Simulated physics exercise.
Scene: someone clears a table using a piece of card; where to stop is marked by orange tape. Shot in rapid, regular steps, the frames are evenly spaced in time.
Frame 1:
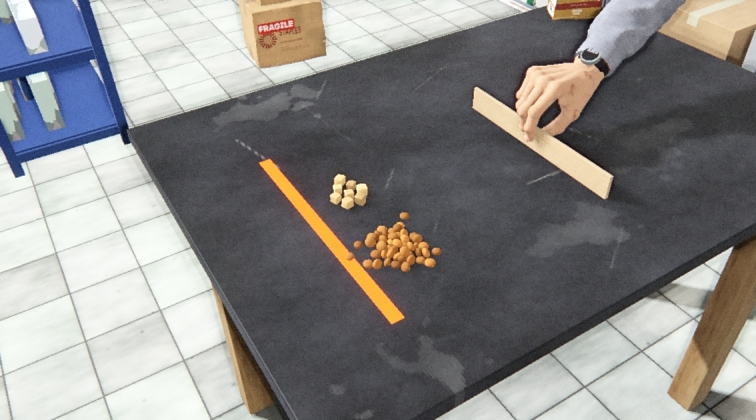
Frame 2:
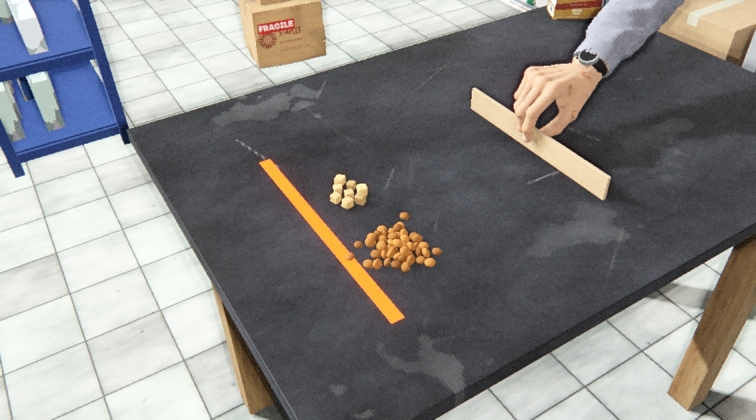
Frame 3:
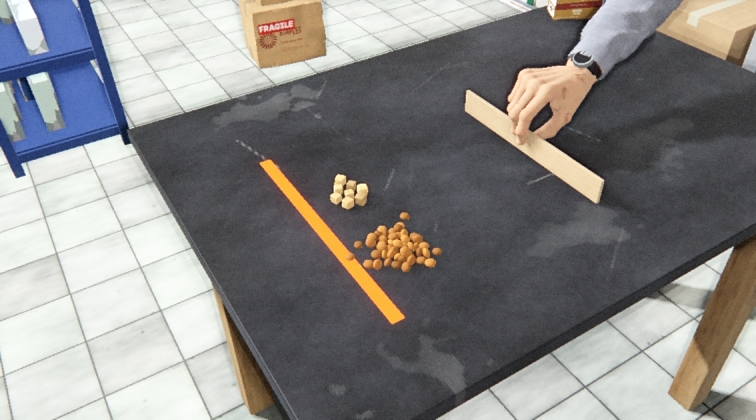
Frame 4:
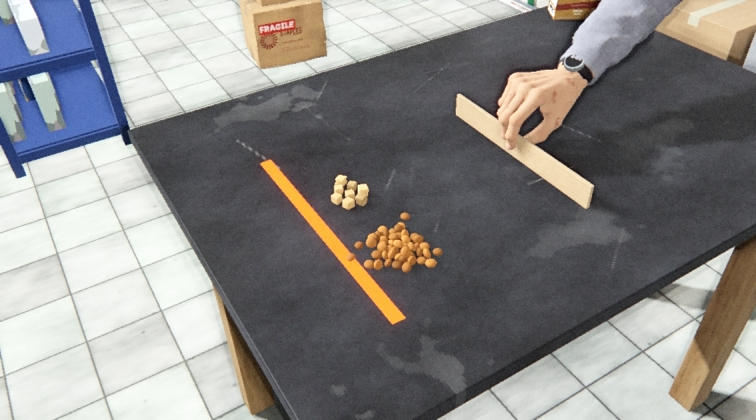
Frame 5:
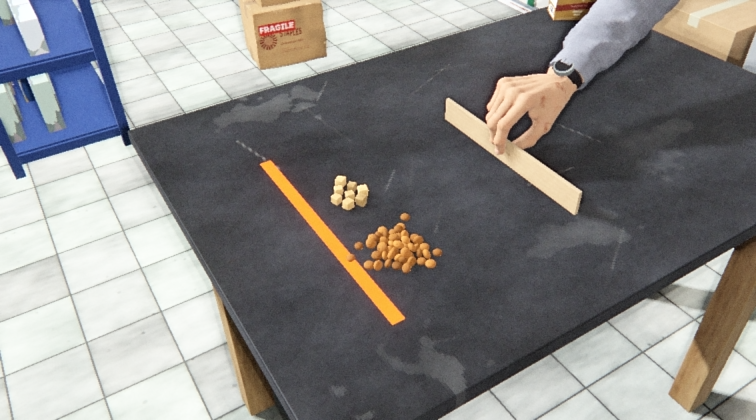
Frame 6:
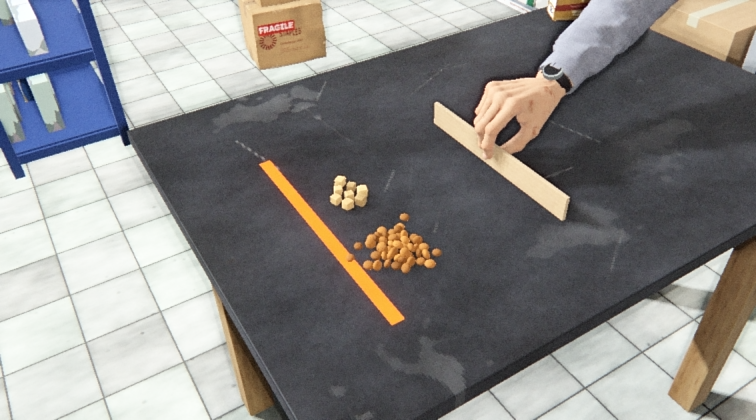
In a white-tiled room with a blue shelf and cardboard boxes behind, a dark, scuffed tabletop is seen from above at an angle. A strip of orange tape lies left of centre, with a few small pale wooden cubes and a heap of brown kibble just right of it. At upper right, a watch-wearing hand in a grey sleeve slides an upright pale card slowly leftward a short way, while the piles and camera stay still.
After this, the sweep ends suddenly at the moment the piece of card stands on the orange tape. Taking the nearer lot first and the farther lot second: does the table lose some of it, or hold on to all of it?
In the end the nearer lot is fully held; the farther lot is fully held.
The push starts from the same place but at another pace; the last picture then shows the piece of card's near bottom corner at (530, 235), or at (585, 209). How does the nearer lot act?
First place: It never goes over. Second place: It never goes over.
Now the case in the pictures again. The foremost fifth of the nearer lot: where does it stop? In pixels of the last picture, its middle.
Around (308, 288).
Then, 0.42 s after the last picture, piece of card still moving, near (408, 179); nearer lot all on the table, its front near (351, 258); farther lot all on the table, its front near (336, 199).
Then, 0.86 s after the last picture, piece of card stopped at the orange tape; nearer lot all on the table, its front near (311, 293); farther lot all on the table, its front near (281, 224).
Then, 1.14 s after the last picture, piece of card stopped at the orange tape; nearer lot all on the table, its front near (306, 295); farther lot all on the table, its front near (278, 225).
At rest, piece of card stopped at the orange tape; nearer lot all on the table, its front near (306, 295); farther lot all on the table, its front near (278, 225).
